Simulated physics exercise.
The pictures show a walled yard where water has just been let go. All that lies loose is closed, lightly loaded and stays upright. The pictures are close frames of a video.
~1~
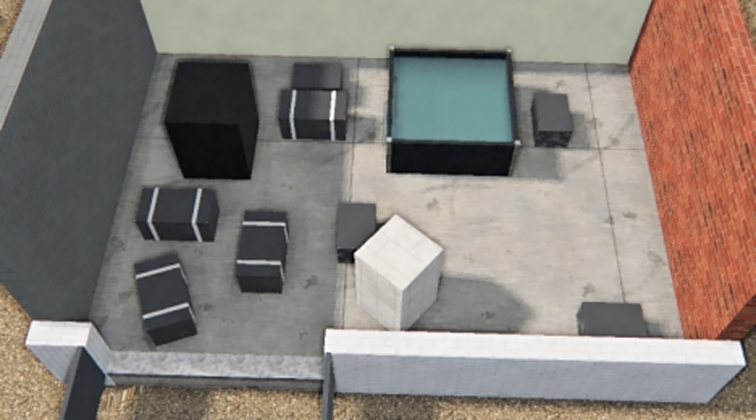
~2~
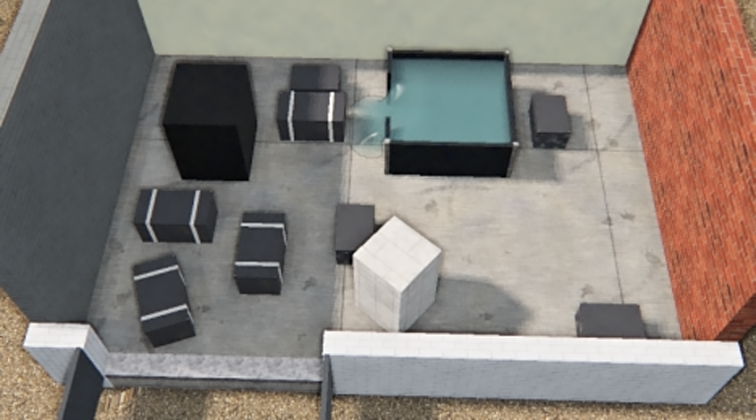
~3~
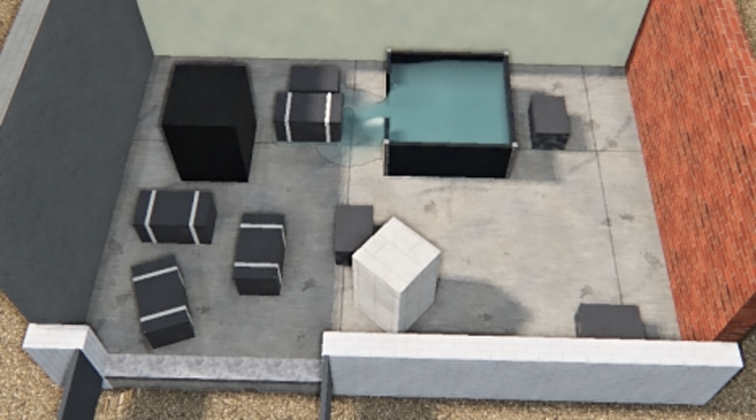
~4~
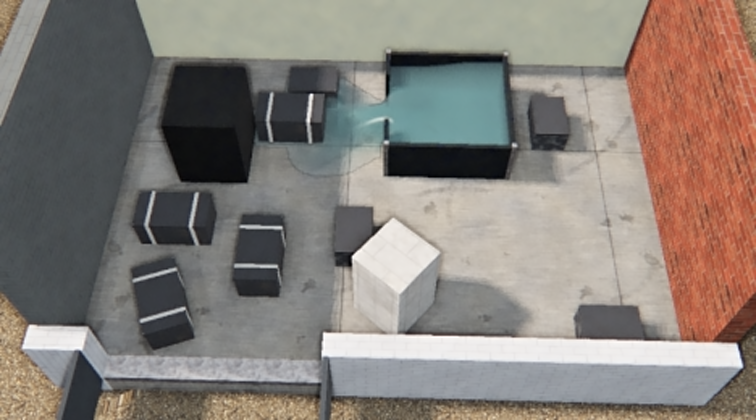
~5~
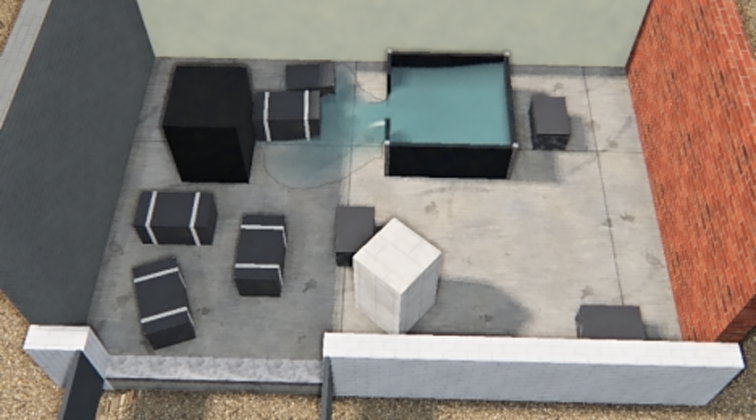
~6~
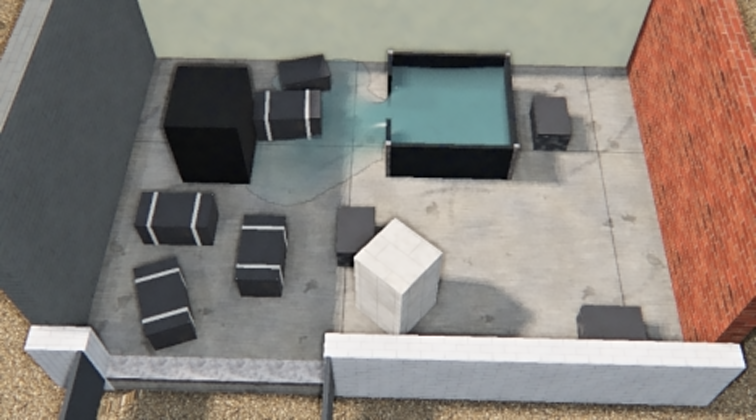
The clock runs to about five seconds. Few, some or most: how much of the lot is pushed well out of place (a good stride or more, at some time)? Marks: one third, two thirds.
It is from one to two thirds.
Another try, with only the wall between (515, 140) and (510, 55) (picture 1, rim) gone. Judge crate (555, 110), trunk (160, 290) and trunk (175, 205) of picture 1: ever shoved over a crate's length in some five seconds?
In turn: Swept aside, never so far, under that.
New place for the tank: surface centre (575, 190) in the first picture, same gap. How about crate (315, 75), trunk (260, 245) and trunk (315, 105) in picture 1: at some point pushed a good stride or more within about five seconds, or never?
As listed: Short of that, shifted that much, yes.
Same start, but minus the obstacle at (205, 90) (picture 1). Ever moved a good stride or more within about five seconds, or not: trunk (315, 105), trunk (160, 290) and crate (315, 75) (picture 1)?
In that order: Shifted that much, swept aside, shifted that much.
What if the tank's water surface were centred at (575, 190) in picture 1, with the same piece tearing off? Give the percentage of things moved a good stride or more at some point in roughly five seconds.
Roughly 60 per cent.
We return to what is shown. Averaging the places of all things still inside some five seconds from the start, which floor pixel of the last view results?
Around (313, 248).
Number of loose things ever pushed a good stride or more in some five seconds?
That makes 5.
A moment on, 1 of 8 are well off their spots; 1 afloat.
Next, 1 of 8 are well off their spots; 2 afloat.
Later, 5 of 8 are well off their spots; 3 afloat.
In the end, 5 of 8 are well off their spots, and 5 have been at some point; 2 afloat.
